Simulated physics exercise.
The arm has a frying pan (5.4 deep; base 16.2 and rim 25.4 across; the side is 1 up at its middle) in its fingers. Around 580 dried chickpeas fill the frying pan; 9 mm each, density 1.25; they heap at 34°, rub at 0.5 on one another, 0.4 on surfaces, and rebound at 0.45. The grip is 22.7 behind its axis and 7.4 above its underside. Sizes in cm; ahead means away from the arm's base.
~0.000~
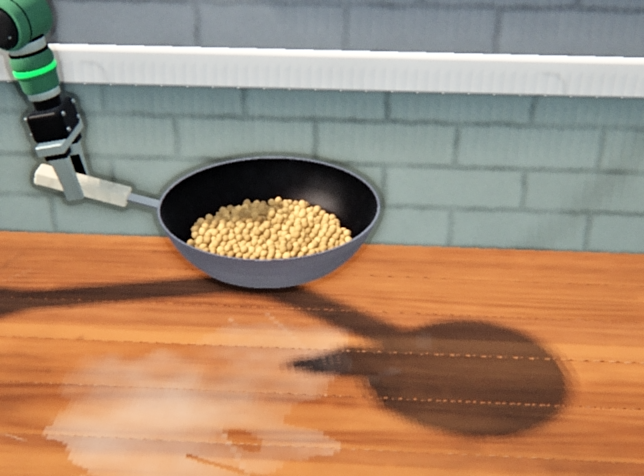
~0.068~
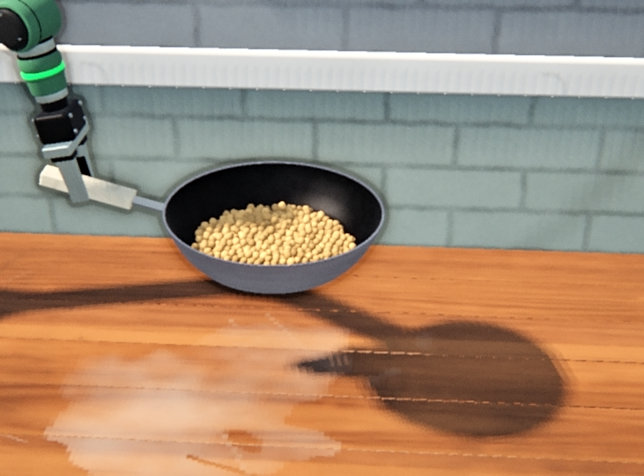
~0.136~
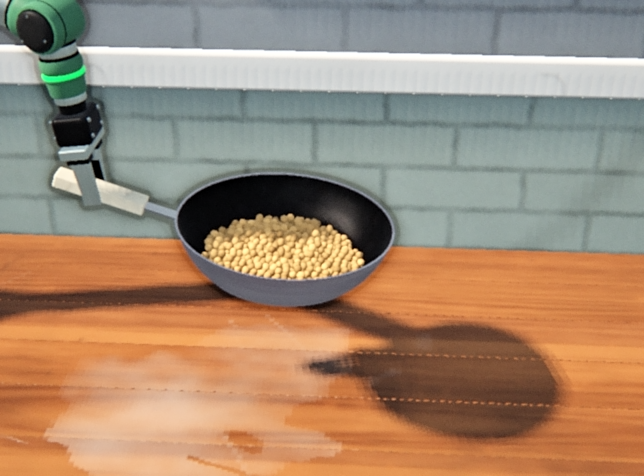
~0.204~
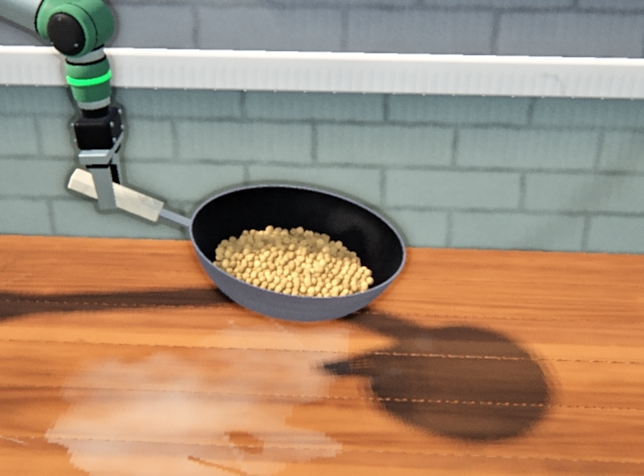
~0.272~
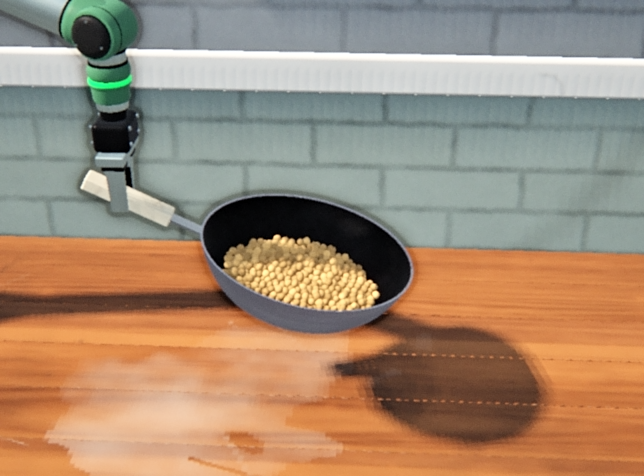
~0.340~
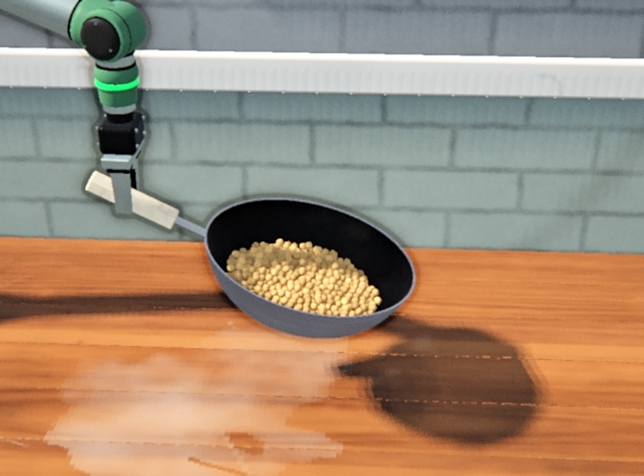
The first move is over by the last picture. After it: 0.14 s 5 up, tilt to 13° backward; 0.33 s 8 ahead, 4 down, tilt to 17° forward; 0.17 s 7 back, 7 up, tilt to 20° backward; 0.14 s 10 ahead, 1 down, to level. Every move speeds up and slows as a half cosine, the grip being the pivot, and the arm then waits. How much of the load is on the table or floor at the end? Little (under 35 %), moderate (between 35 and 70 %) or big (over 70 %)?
On the table or floor the share is big, over 70 %.
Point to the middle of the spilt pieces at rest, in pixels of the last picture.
At about (194, 393).
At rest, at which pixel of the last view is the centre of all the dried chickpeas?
Near (194, 393).
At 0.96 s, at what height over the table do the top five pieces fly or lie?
Roughly 52 cm.
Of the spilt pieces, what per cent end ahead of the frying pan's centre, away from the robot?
Roughly 20 per cent.
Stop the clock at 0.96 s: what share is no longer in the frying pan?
Some 15 per cent.
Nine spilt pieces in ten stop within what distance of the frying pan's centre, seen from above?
Some 70 cm.
After 0.65 s, tilted 3° forward, highest piece 52 above the table; 87 in the frying pan, 489 in flight or on a rim.
After 0.96 s, tilted 19° backward, highest piece 55 above the table; 484 in the frying pan, 63 on the table or floor, 29 in flight or on a rim.
After 1.32 s, level, highest piece 73 above the table; 88 on the table or floor, 488 in flight or on a rim.
After 2.37 s, level, highest piece 1 above the table; 576 on the table or floor.
At rest, 576 on the table or floor. That is 100 % on the table or floor.
